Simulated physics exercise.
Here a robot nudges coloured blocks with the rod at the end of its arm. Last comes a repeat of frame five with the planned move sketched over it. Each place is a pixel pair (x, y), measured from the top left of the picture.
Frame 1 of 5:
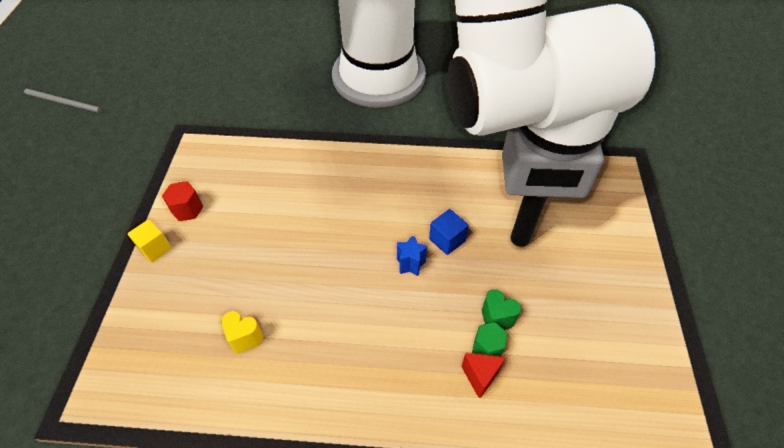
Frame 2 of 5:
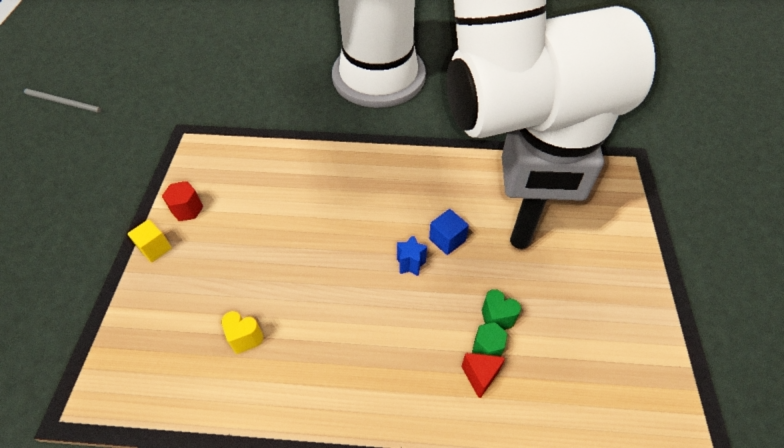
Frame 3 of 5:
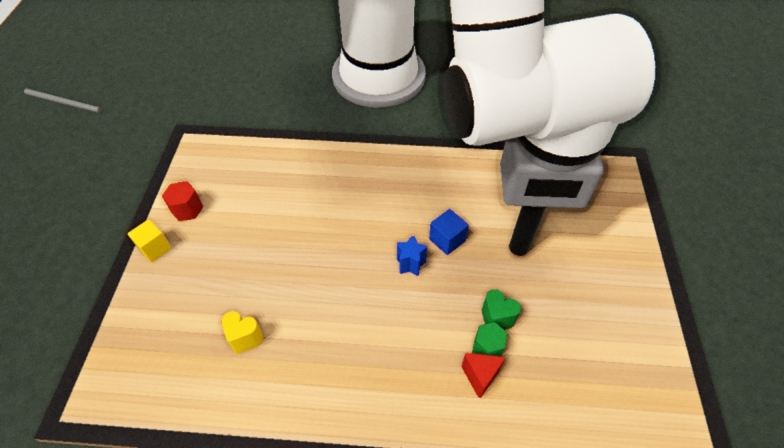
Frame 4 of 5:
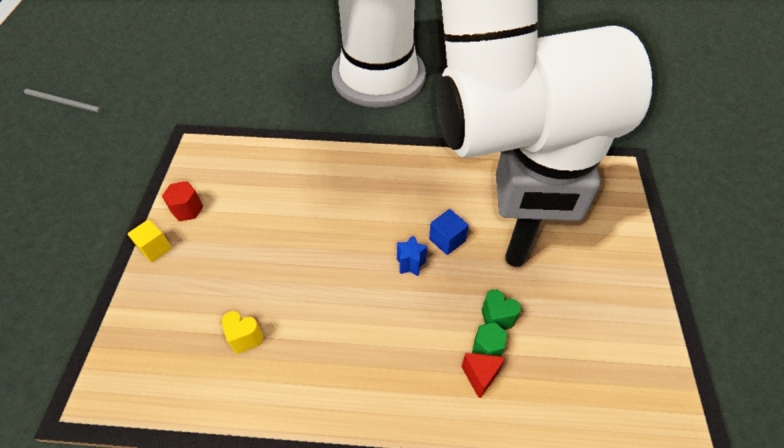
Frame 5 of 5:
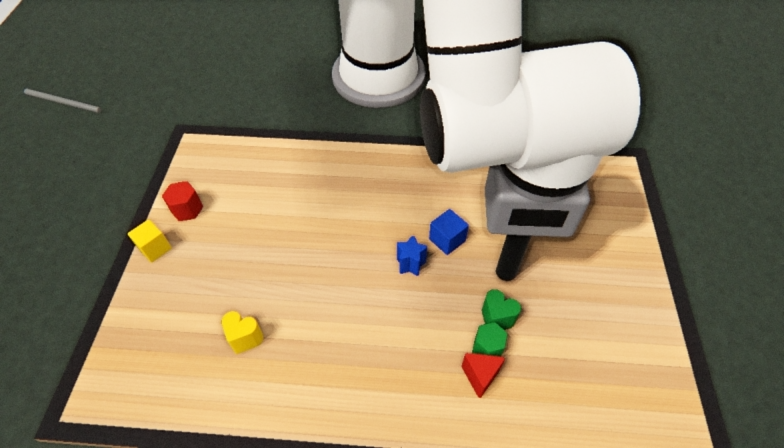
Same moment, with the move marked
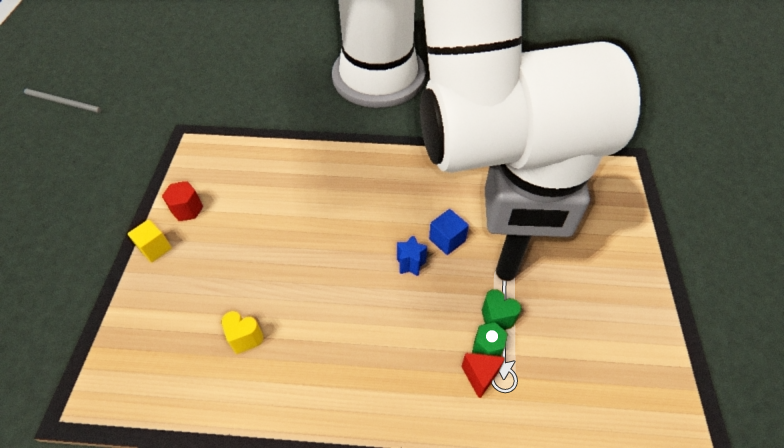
A white robot arm held a black rod over a wooden board and moved it slightly down and to the left, toward the green heart, while all the coloured blocks stayed still.
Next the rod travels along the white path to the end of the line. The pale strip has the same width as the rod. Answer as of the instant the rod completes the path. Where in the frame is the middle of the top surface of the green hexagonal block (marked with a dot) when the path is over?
I think it will end close to (472, 353).
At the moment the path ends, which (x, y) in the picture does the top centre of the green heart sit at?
Its top centre lands on (485, 326).
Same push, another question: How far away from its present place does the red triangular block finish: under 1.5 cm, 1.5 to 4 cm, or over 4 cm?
1.5-4 cm.
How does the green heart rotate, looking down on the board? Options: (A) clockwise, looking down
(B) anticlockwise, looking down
The one that fits is A, clockwise, looking down.
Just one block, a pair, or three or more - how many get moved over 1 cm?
3 or more.
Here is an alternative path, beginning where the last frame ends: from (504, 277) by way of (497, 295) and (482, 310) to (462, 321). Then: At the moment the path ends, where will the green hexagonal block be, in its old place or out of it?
It is moved off its spot.
Drawn move, straight from (504, 277) to (504, 379); the dot is on the green hexagonal block.
The first path, step by step. One third of the way, rod (506, 305); green hexagonal block (490, 341); green heart (498, 311).
Two thirds of the way, rod (505, 339); red triangular block (482, 379), turned 10° anticlockwise; green hexagonal block (473, 353), turned 55° anticlockwise; green heart (486, 326), turned 65° clockwise.
At the end, rod (506, 376); blue square still; red triangular block (480, 382); green hexagonal block (472, 353), turned 55° anticlockwise; green heart (485, 326), turned 70° clockwise.
